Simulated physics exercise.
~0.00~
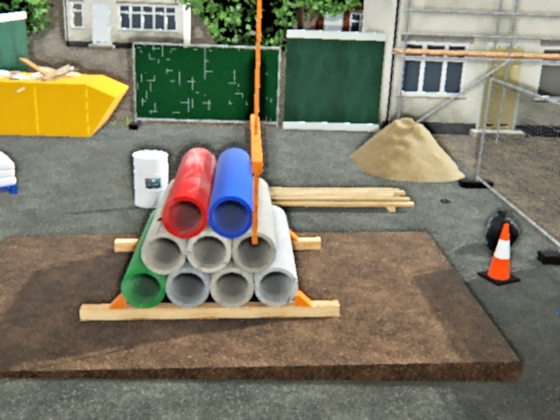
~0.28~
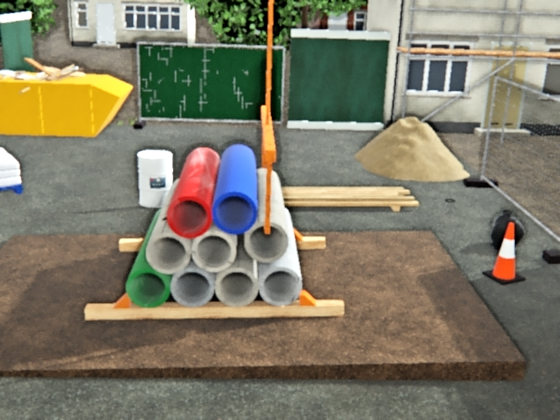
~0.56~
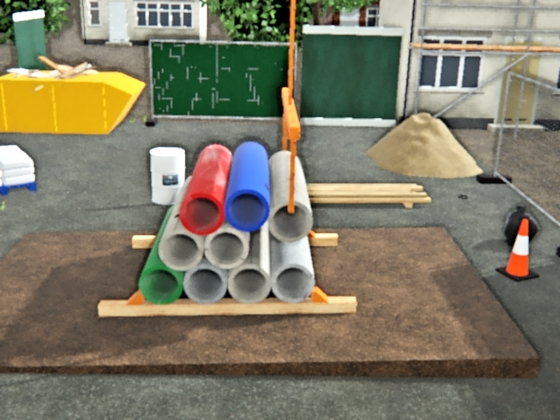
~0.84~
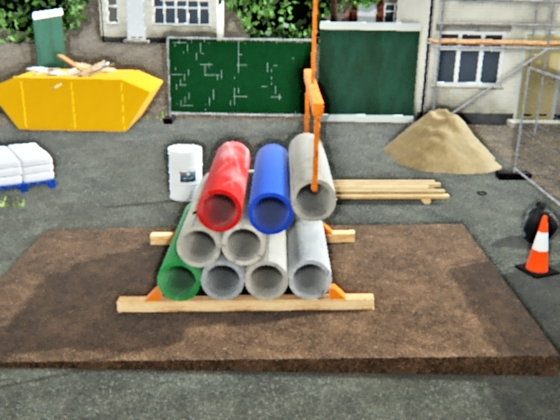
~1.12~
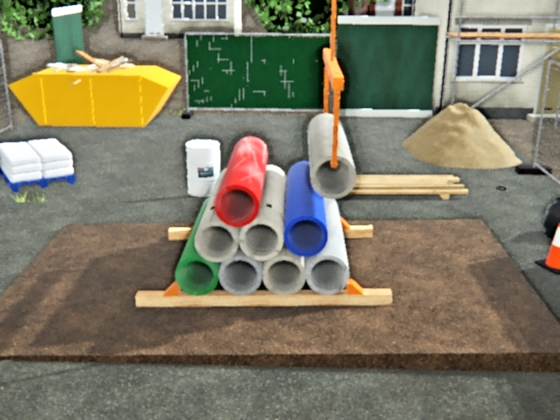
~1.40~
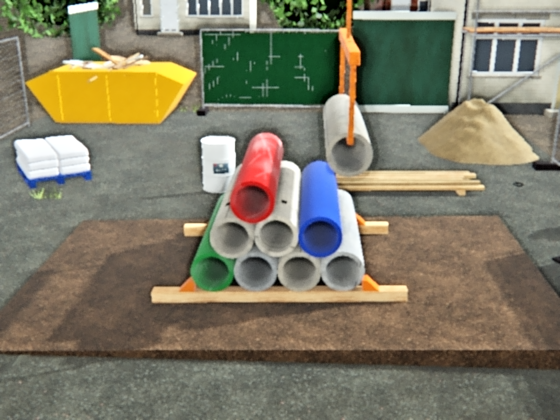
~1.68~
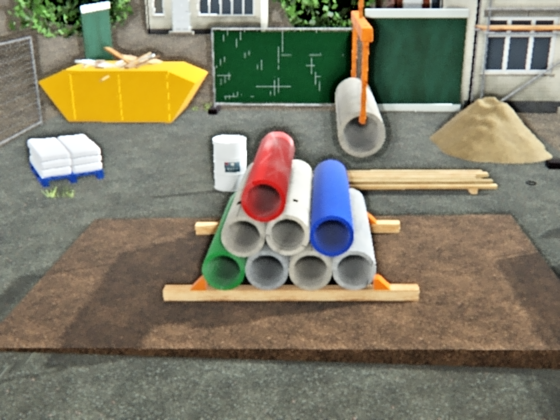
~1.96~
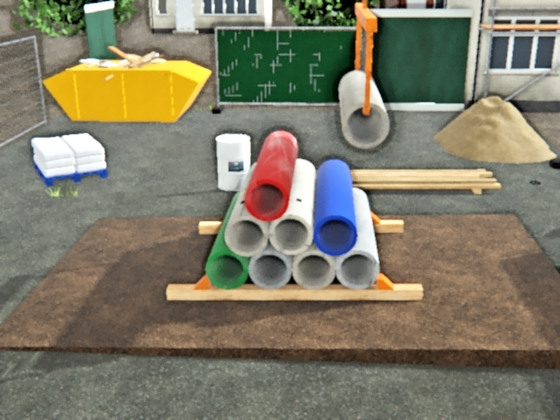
On a patch of brown soil in a paved yard, an orange crane attachment lifts a grey pipe up out of a stacked pile, and the blue pipe beside it rolls down to the right and settles lower, while the red and green pipes stay in place.
